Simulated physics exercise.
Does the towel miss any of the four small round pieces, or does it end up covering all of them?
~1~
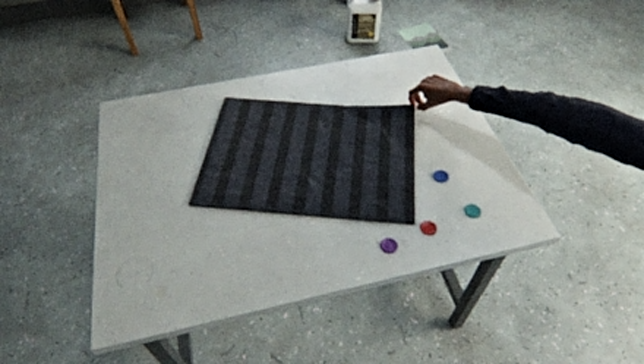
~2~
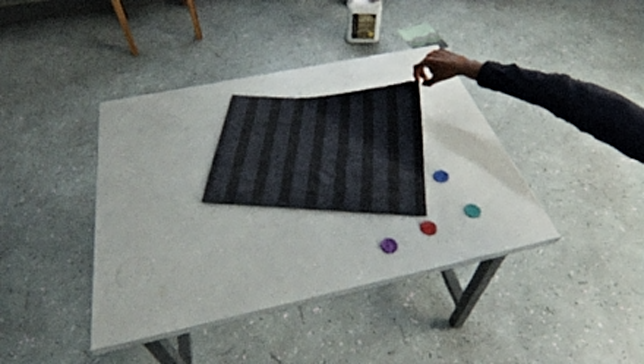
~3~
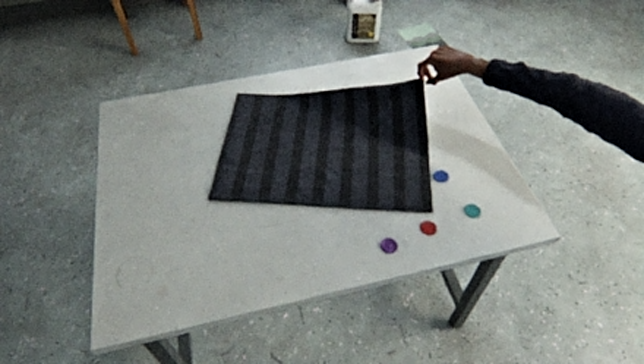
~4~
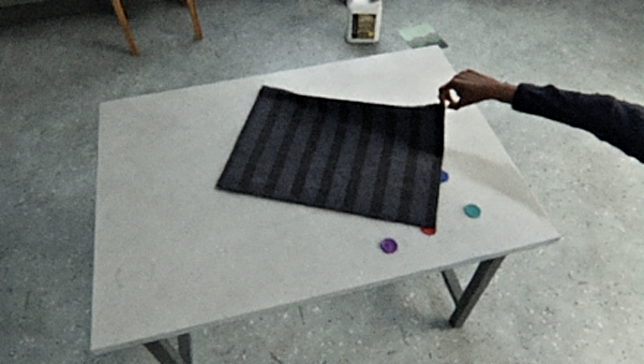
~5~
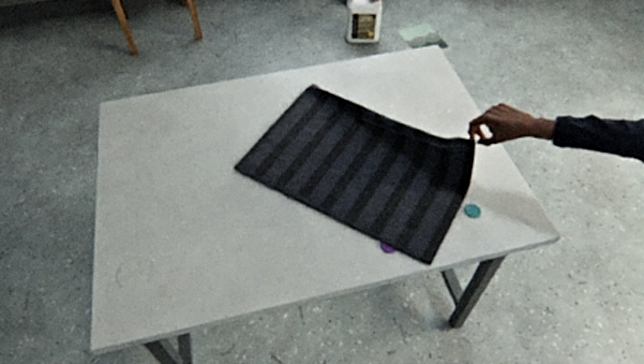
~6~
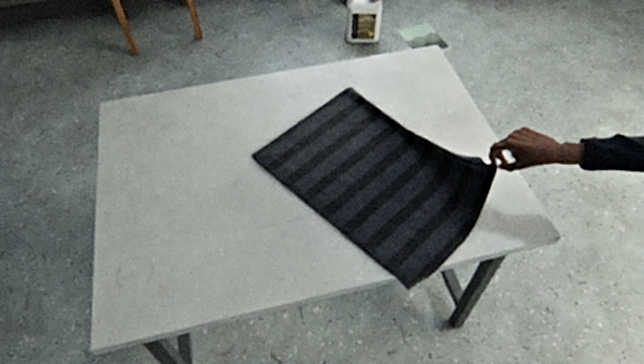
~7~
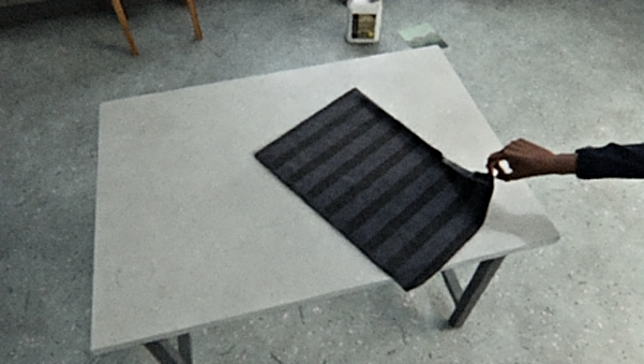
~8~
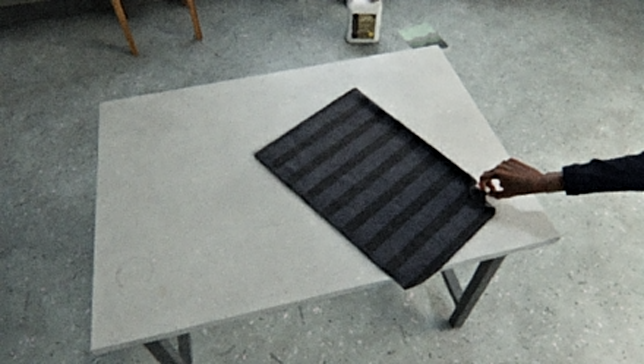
It ends up covering all of them. The blue, red, purple and teal pieces are all hidden under the towel at the end.
